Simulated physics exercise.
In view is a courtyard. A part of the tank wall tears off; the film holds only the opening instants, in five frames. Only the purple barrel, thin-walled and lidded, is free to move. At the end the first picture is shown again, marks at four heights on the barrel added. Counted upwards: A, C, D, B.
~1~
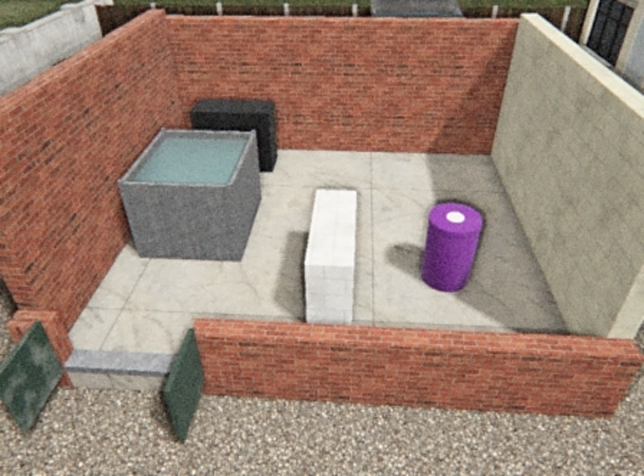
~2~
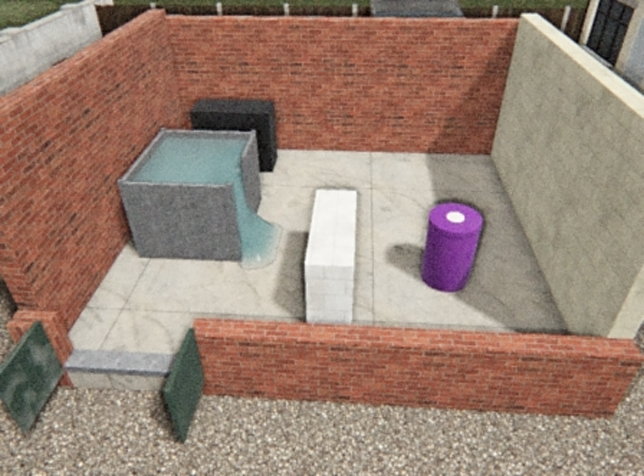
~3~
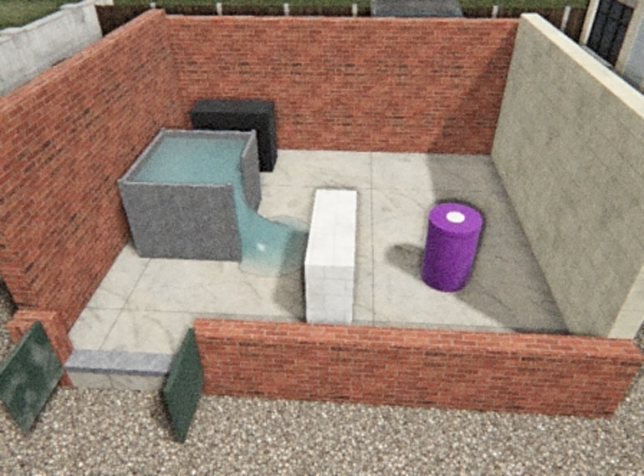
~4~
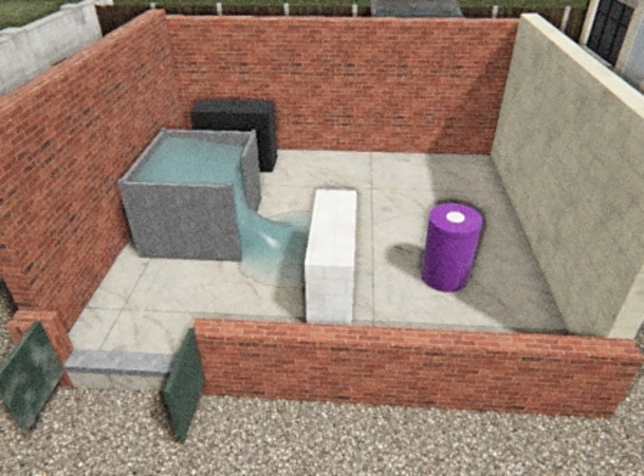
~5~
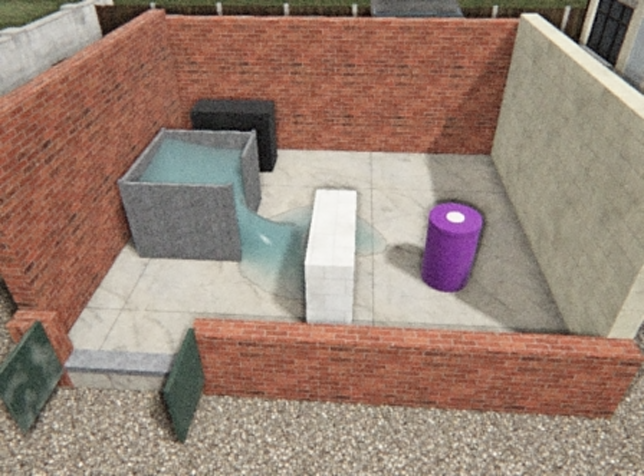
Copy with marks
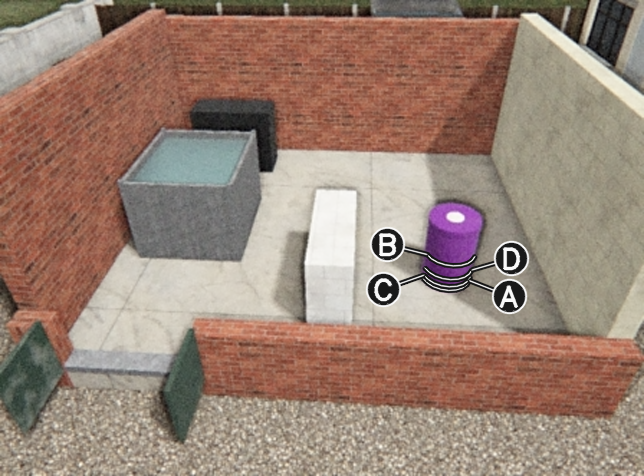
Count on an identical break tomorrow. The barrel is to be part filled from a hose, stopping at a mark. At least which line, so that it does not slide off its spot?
The limit is C.
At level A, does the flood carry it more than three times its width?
No, it does not.
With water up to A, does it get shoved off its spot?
Yes, that goes wrong.
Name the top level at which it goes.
A it is.
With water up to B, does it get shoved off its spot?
No, that is safe.
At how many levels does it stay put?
Three of the four.
In white, A at (448, 290); B at (453, 265); C at (449, 286); D at (450, 279); from the bottom up A, C, D, B.
If A is chosen, it is pushed about twice its own width away.
If B is chosen, it does not move.
If C is chosen, it shifts by a finger or two and stays.
If D is chosen, it does not move.
